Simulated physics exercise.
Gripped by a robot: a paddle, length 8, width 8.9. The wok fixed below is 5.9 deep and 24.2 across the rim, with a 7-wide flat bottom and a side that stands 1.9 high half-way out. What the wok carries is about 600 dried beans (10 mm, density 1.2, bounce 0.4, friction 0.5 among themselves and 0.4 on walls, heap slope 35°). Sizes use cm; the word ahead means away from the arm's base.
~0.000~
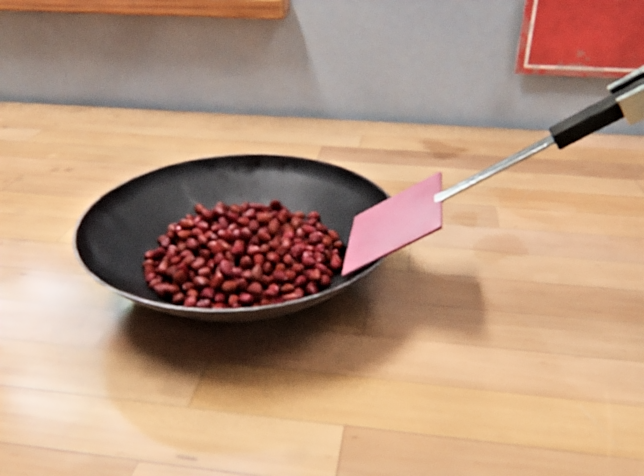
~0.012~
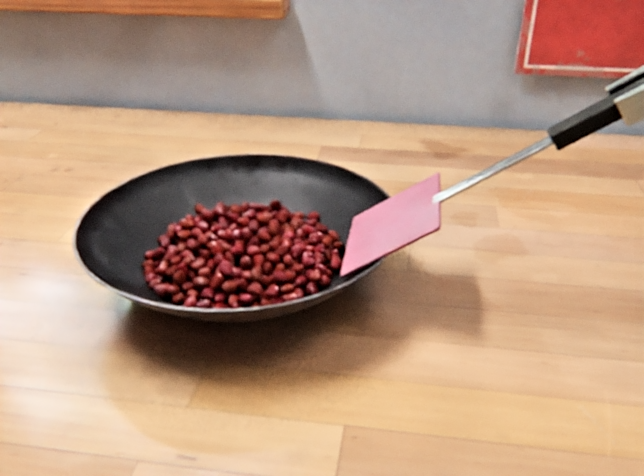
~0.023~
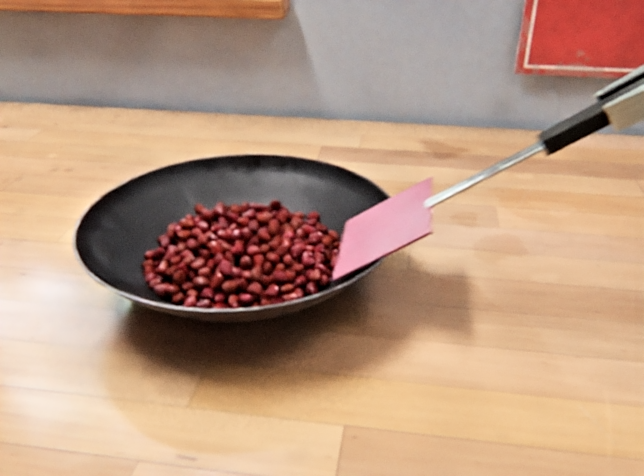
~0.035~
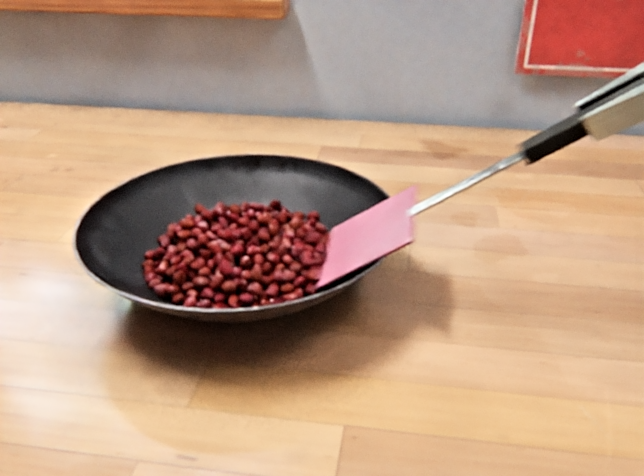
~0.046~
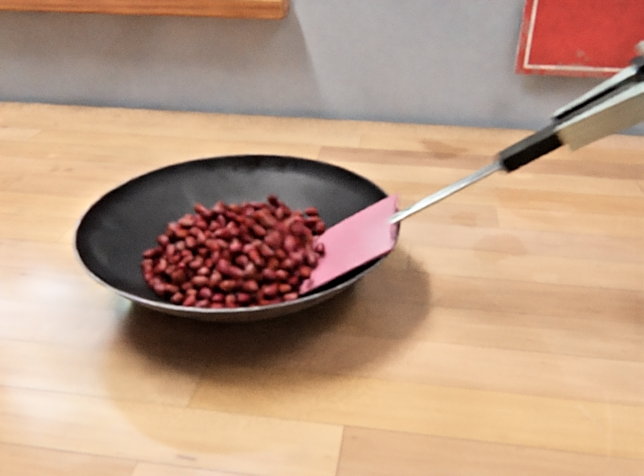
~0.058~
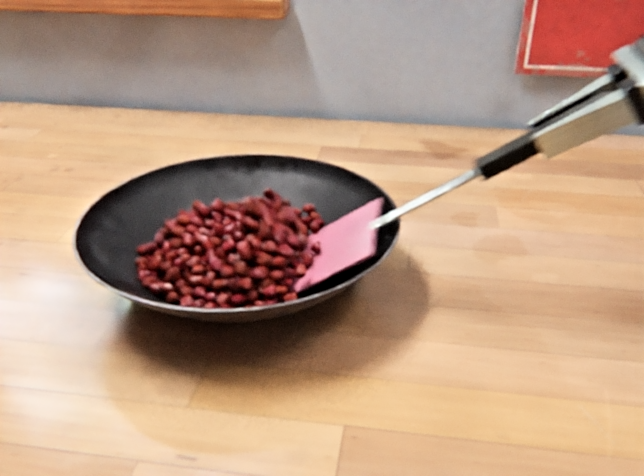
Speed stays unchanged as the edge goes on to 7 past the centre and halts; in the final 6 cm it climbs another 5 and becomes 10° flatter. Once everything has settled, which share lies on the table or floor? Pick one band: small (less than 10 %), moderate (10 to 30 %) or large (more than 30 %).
Large.
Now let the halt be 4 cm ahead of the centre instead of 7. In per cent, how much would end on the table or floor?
25 %, roughly.
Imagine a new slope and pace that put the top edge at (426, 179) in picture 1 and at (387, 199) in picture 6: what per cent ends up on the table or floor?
Some 30 percent ends up on the table or floor.
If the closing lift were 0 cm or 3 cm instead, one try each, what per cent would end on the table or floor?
About 45 and 50 per cent.
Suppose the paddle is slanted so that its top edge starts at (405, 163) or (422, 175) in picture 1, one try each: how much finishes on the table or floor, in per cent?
First try around 45 percent, second around 45 percent.
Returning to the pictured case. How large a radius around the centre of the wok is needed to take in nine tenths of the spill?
Around 65 centimetres from the centre.
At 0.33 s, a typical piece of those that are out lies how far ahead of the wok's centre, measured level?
Distance ahead of centre: Approx. 22 cm.
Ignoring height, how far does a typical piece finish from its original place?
Somewhere near 6 centimetres, I reckon.
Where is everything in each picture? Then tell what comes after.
Paddle top edge at (441, 197), sloping 35°; upper third of the load around (246, 244), from x 150 to 340, top at y 205; 597 in the wok, in the first picture.
Paddle top edge at (440, 198), sloping 35°; upper third of the load around (246, 244), from x 150 to 340, top at y 205, in the second picture.
Paddle top edge at (431, 203), sloping 35°; upper third of the load around (246, 244), from x 150 to 340, top at y 205, in the third picture.
Paddle top edge at (415, 211), sloping 35°; upper third of the load around (246, 244), from x 150 to 340, top at y 205, in the fourth picture.
Paddle top edge at (395, 219), sloping 35°; upper third of the load around (244, 242), from x 150 to 335, top at y 200, in the fifth picture.
Paddle top edge at (376, 225), sloping 35°; upper third of the load around (241, 236), from x 145 to 335, top at y 195; 597 in the wok, in the sixth picture.
After 0.09 s, sloping 35°, highest piece 8 above the table; 597 in the wok.
After 0.11 s, sloping 32°, highest piece 10 above the table; 596 in the wok, 1 on the blade or in flight.
After 0.33 s, sloping 25°, highest piece 24 above the table; 352 in the wok, 117 on the table or floor, 128 on the blade or in flight.
After 1.38 s, sloping 25°, highest piece 7 above the table; 350 in the wok, 247 on the table or floor.
At rest, 350 in the wok, 247 on the table or floor. That is 41 % on the table or floor.
